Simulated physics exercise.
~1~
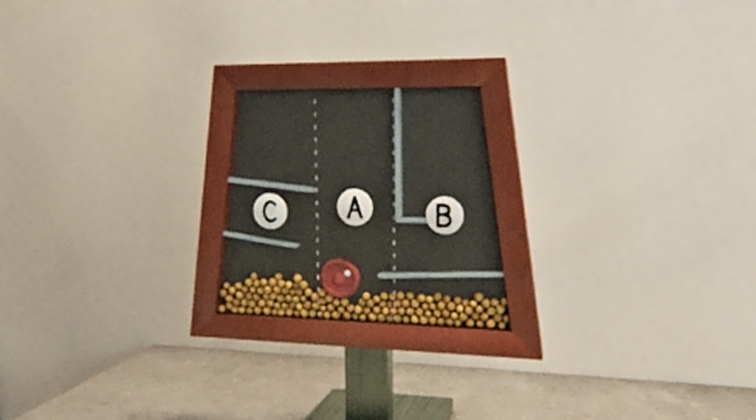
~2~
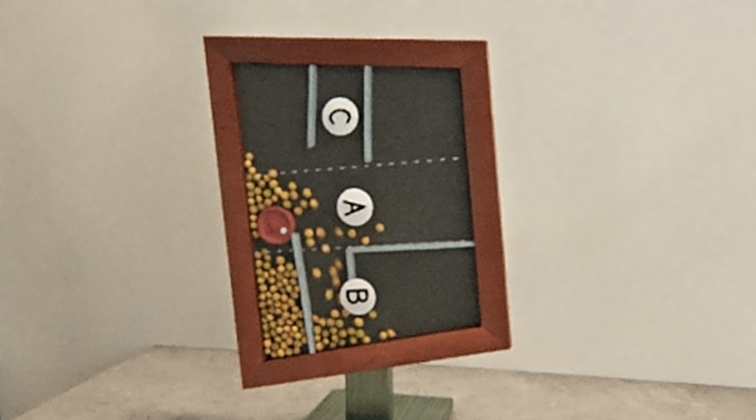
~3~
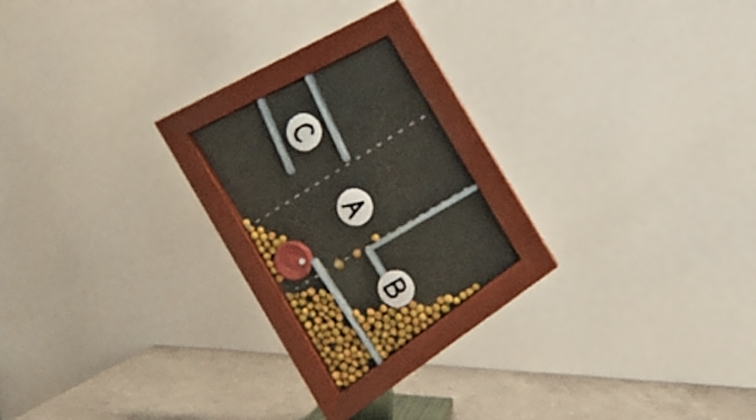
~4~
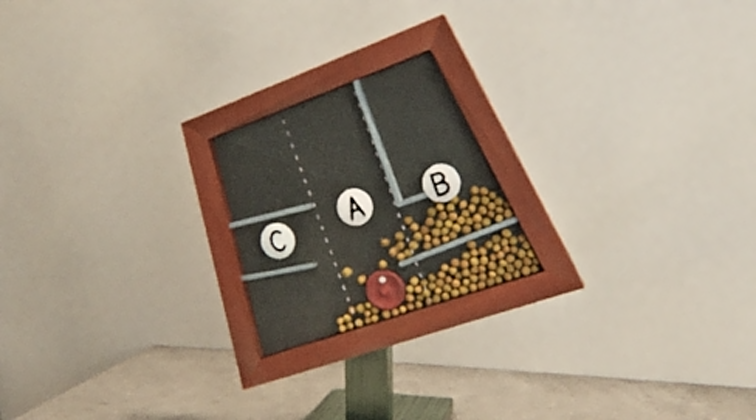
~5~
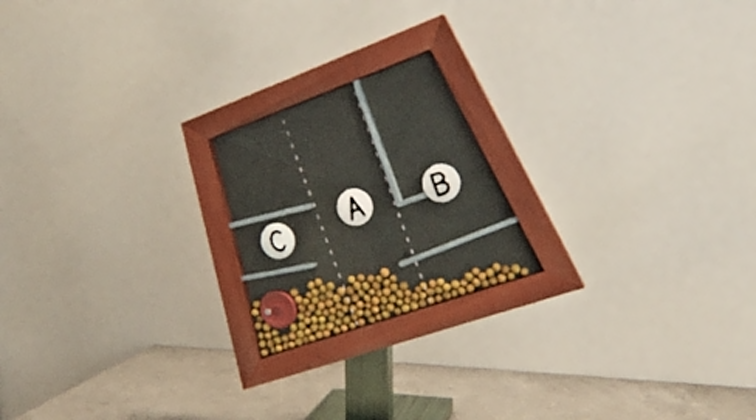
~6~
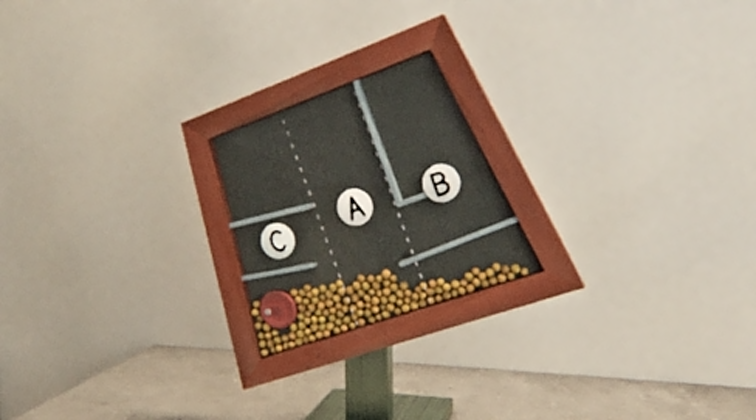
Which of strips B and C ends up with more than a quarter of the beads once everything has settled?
Strip C does, as the beads gather towards the lower left and about half of them settle there. Strip B is left with less than a quarter.
